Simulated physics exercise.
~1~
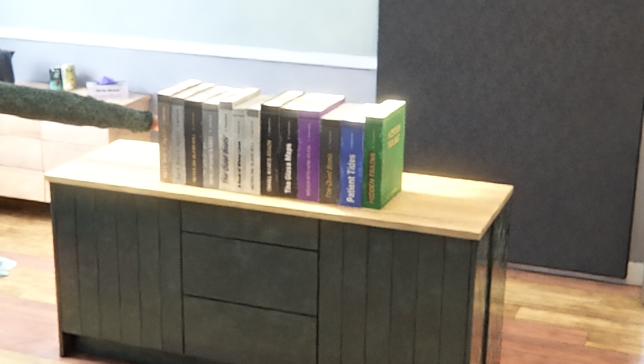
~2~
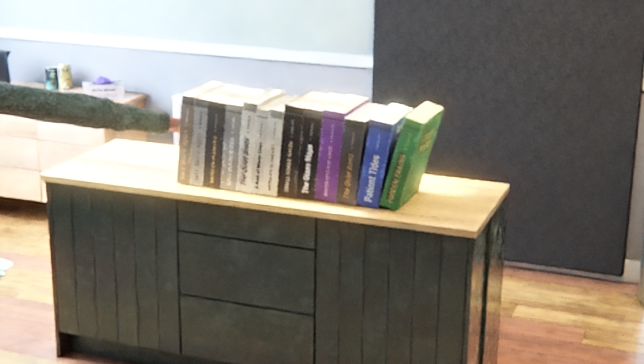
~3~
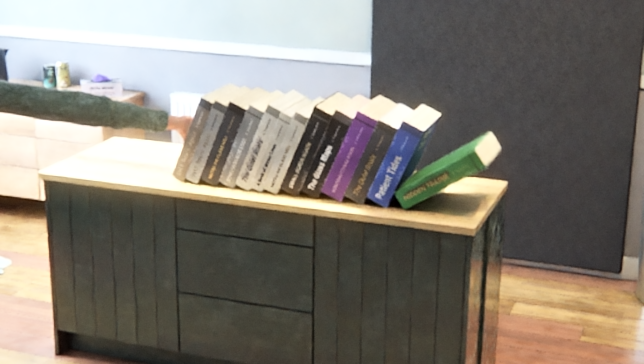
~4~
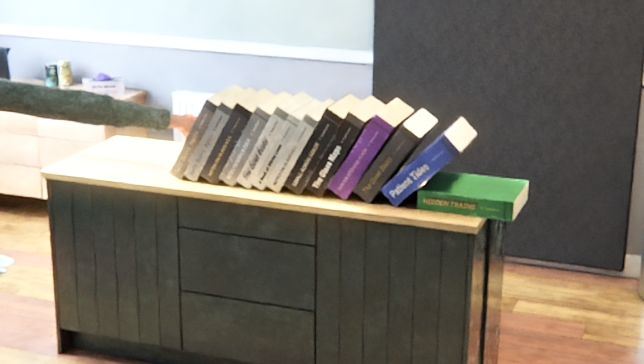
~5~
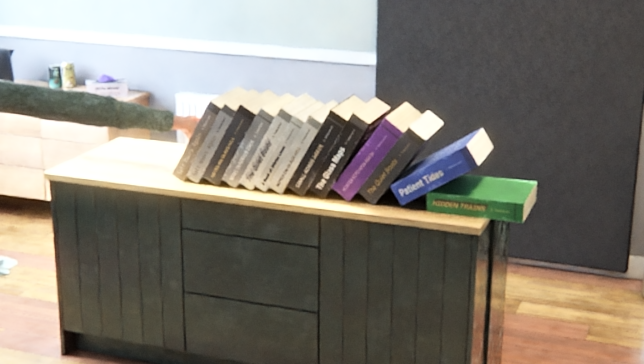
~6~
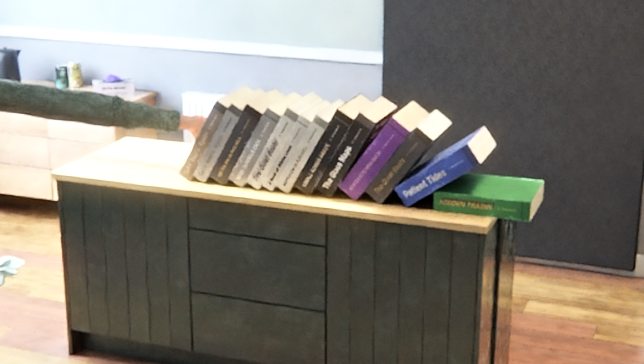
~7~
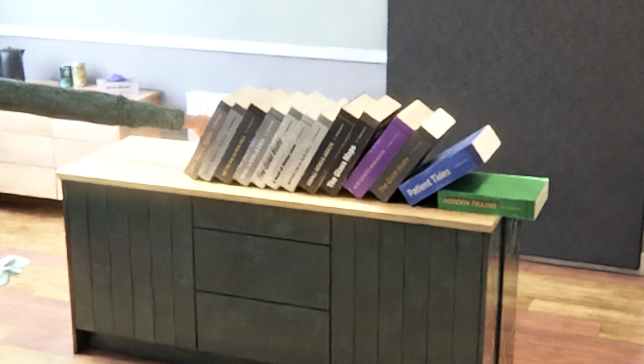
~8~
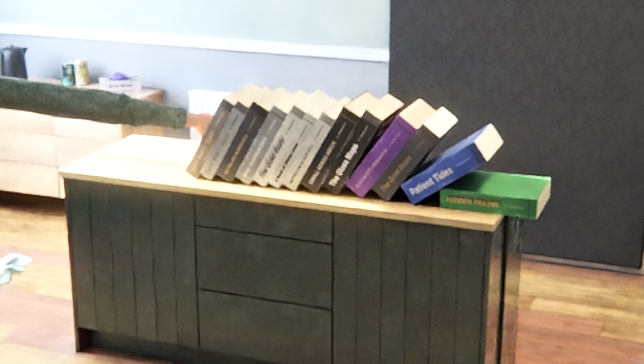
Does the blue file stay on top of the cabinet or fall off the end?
The blue file stays on top, leaning steeply to the right against the green one lying flat at the end.
